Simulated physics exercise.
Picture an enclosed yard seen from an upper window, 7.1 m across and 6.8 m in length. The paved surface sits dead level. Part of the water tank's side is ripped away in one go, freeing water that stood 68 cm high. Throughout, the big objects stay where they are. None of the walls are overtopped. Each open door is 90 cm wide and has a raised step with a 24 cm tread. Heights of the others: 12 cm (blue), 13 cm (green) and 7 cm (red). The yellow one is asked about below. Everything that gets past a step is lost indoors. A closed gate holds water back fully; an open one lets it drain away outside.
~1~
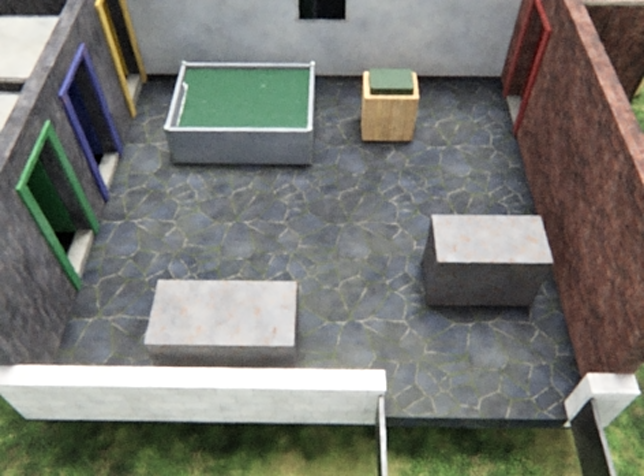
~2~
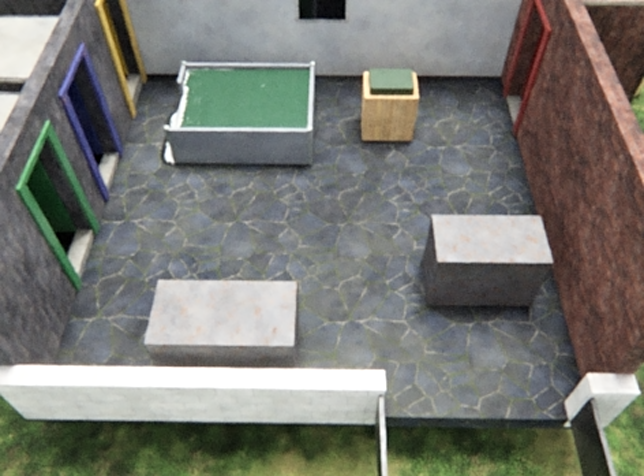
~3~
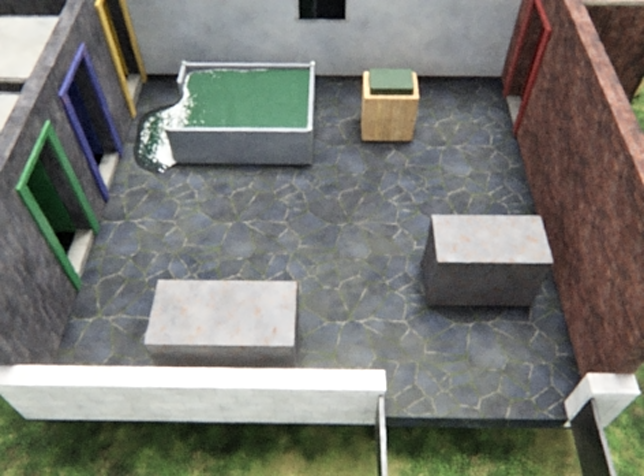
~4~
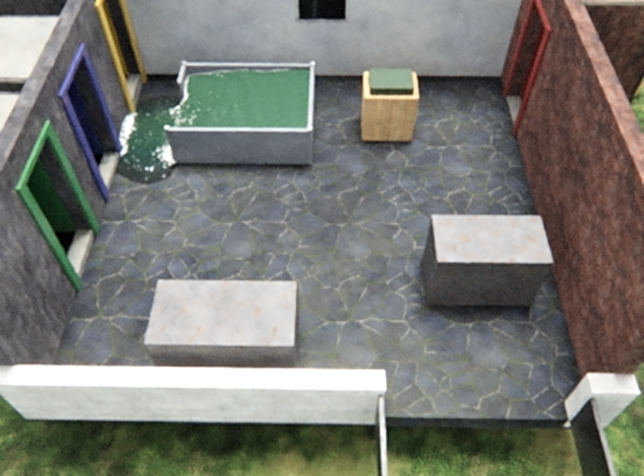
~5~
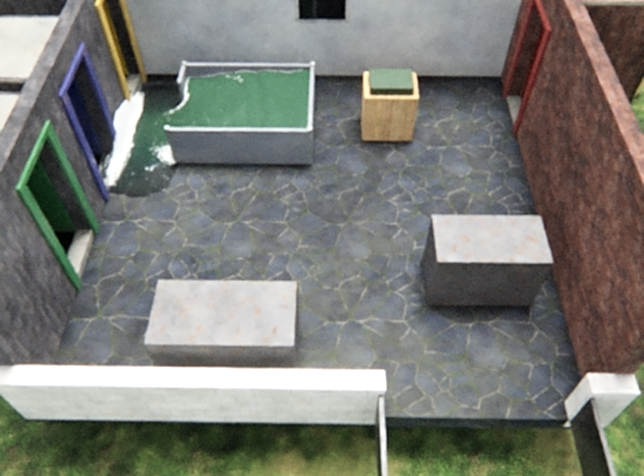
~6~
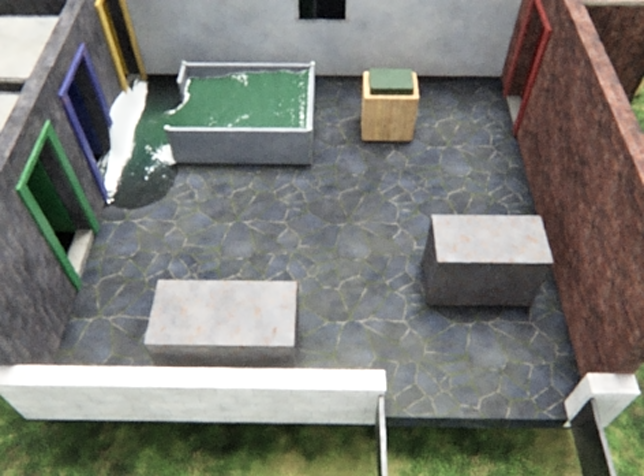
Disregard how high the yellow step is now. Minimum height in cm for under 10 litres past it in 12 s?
Approx. 25 cm.
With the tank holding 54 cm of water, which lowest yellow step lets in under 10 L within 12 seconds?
About 19 centimetres.
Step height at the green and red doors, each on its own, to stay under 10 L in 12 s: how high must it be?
Close to 6.5 cm (green) and close to 13.5 cm (red).
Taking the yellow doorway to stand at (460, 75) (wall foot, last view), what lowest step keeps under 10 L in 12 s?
Minimum: About 9.0 cm.
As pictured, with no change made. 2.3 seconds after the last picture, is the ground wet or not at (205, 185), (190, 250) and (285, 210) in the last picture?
Listed order - unwetted, soaked through, unwetted.
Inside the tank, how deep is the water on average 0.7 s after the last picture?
The mean depth is about 44 cm.
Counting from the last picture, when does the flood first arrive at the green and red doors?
Arrival times: Green at 0.4 seconds, red at 3.4 seconds.
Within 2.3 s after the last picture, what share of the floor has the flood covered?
About 35 per cent.
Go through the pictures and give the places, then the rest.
Still water, 68 cm deep, in the water tank at (244, 99); the yellow door at (125, 53) is dry, in the first frame.
Water pours out at (181, 128) and has run 0.3 m, to (165, 156); about 6 cm deep outside, 68 cm at the back, in the second frame.
The gap is at (181, 129), the front 0.8 m out at (141, 133); the back of the water tank holds 68 cm, in the third frame.
Water pours out at (181, 130) and has run 1.1 m, to (136, 107); about 11 cm deep outside, 68 cm at the back, in the fourth frame.
The gap is at (182, 130), the front 1.3 m out at (141, 91); the back of the water tank holds 67 cm, in the fifth frame.
The gap is at (181, 130), the front 1.5 m out at (145, 79); the back of the water tank holds 61 cm; water is at the yellow door at (125, 53), in the sixth frame.
Then, 0.7 s after the last picture water covers 10 % of the floor, deepest (50 cm) near (136, 139); 23 cm at the yellow door, 4 litres in over its 21 cm step.
Then, 2.3 s after the last picture water covers 35 % of the floor, deepest (33 cm) near (146, 78); 23 cm at the yellow door, 17 litres in over its 21 cm step.
Then, 11.3 s after the last picture water covers 95 % of the floor, deepest (8 cm) near (509, 255); 6 cm at the yellow door, 23 litres in over its 21 cm step.
At the yellow door as built, the water peaked near 25 cm, by the last picture.
With a step of 20.5 cm, 26 litres would have come in within the 12 s; with 27.5 cm, 5 litres. So under 10 litres takes about 25 cm.
